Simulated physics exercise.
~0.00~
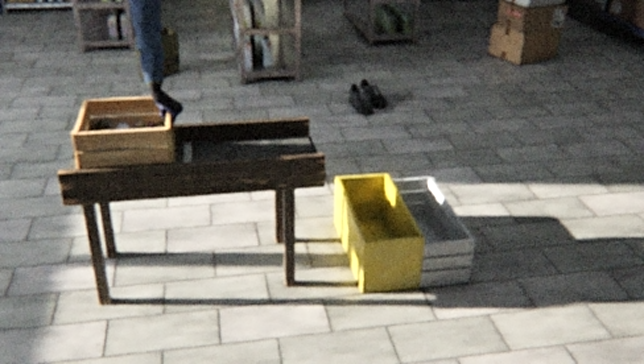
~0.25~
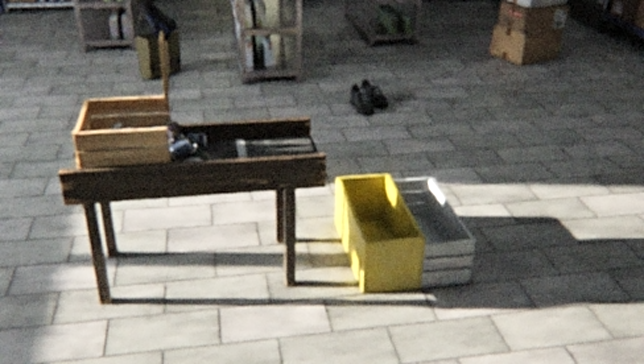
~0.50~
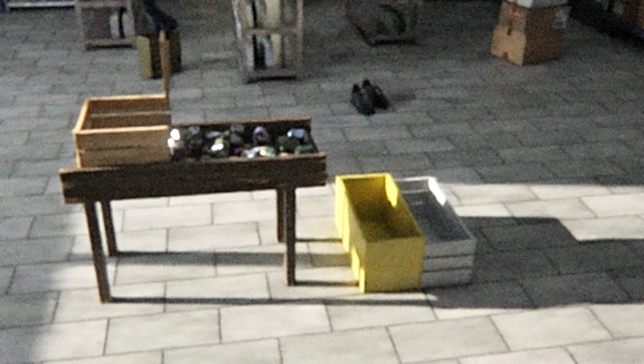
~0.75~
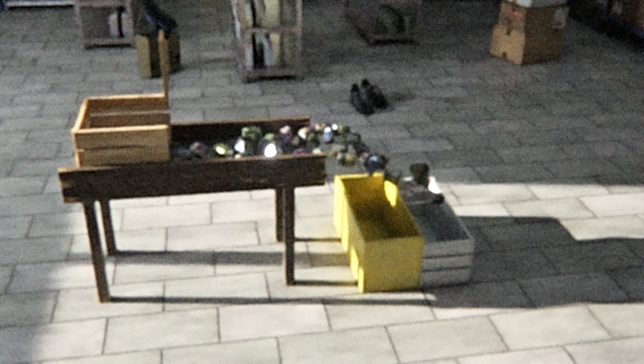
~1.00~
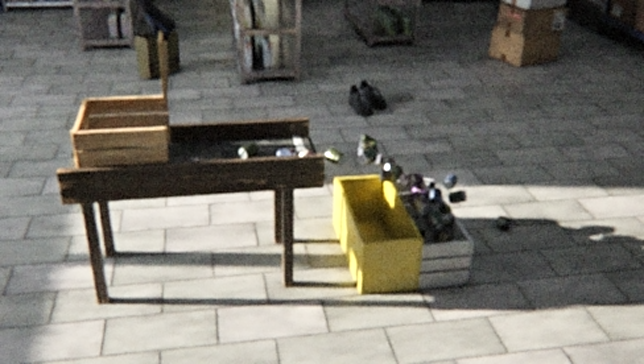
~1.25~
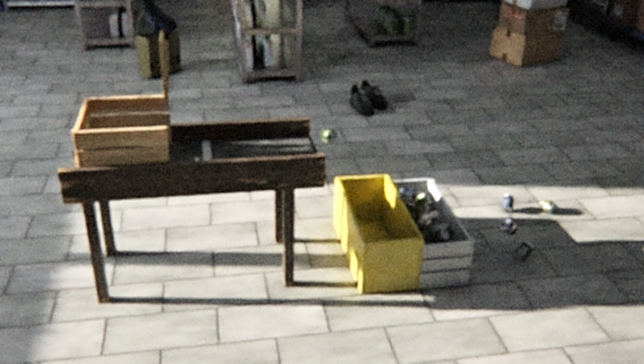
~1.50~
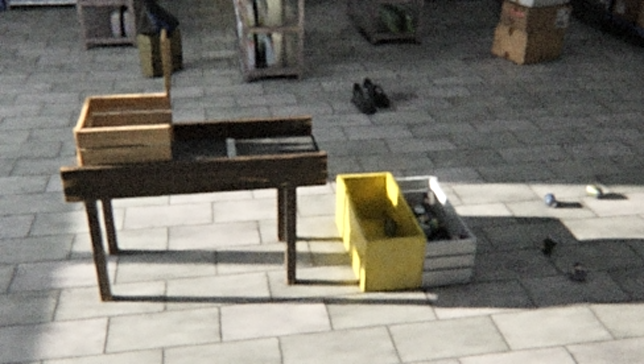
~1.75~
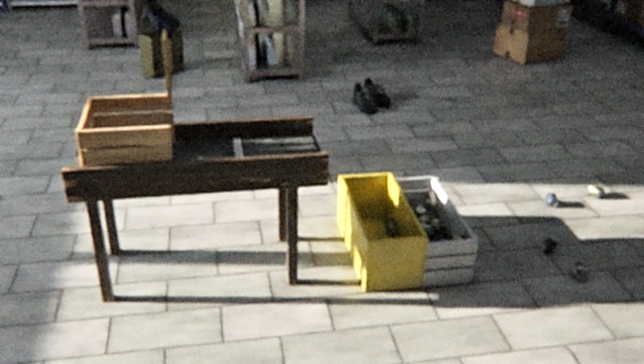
A hand lifts the gate of a wooden pen at the left end of a dark, table-like belt, then leaves the view. Small, shiny cans spill out from the pen and spread along the belt as it carries them right. They pour off the far end in a loose stream, passing over the long yellow tote and dropping mostly into the white tub beyond it. A few overshoot and scatter across the paved floor to the right. At the end the belt is empty, the white tub holds most of the cans, and four lie still on the ground.
